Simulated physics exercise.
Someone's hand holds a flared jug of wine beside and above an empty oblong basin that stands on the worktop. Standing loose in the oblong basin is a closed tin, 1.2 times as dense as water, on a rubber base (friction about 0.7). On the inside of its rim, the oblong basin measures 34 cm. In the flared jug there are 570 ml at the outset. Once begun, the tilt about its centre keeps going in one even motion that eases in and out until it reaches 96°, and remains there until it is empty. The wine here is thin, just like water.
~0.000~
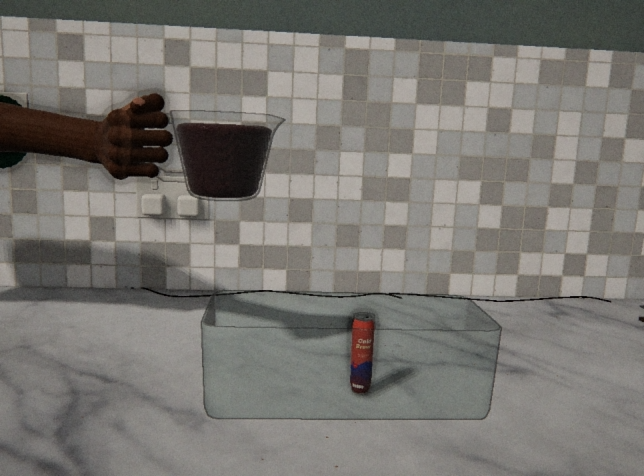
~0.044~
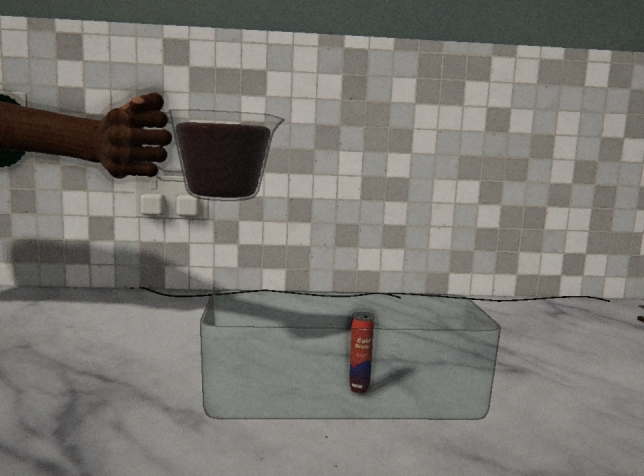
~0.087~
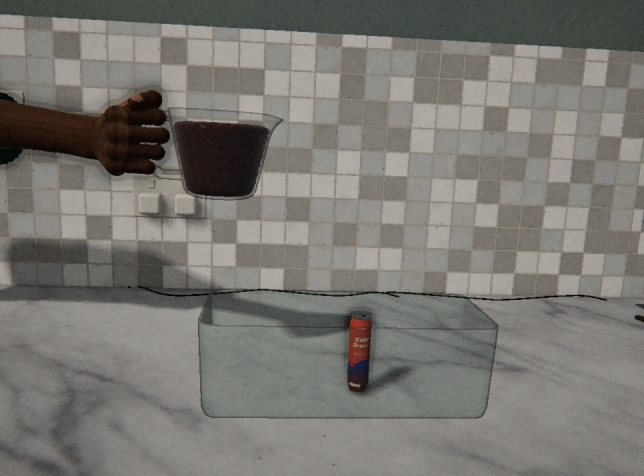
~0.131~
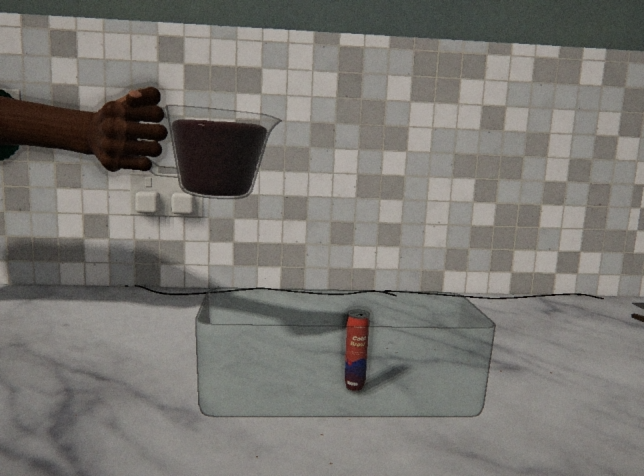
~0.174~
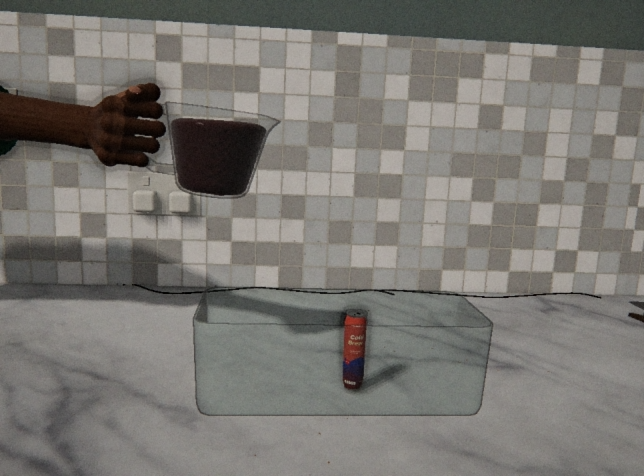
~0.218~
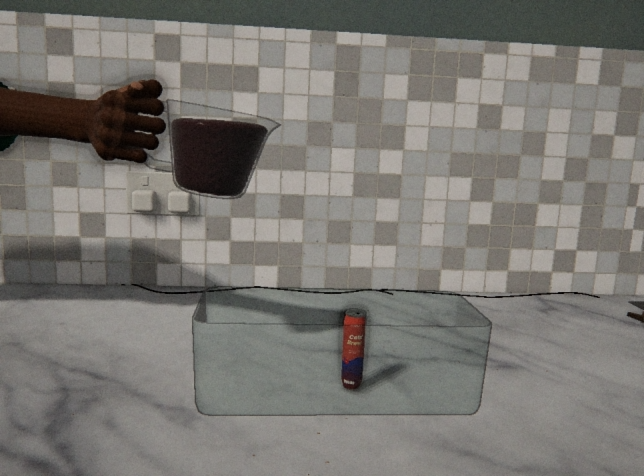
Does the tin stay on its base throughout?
Watch, it's going to go down.
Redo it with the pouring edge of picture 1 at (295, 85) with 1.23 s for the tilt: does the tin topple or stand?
Then the tin comes down.
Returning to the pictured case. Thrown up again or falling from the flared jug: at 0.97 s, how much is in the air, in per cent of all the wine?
About 24 per cent.
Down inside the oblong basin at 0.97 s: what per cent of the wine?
The fraction sits near 58 in a hundred.
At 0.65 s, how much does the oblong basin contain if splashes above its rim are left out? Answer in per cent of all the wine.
Around 4%.
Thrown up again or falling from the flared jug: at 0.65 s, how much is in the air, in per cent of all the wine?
Close to 22 per cent, I'd say.
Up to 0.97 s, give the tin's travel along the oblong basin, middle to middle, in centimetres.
About 2 cm.
By 0.65 s the tilt is 57° and 73 per cent is still to pour; the tin stands where it began.
By 0.97 s the tilt is 89° and 18 per cent is still to pour; the tin leans 16°.
By 1.31 s the tilt is 96° and 1 per cent is still to pour; the tin lies on its side.
By 1.67 s the tilt is 96° and 0 per cent is still to pour; the tin lies on its side.
At rest the tin lies on its side.
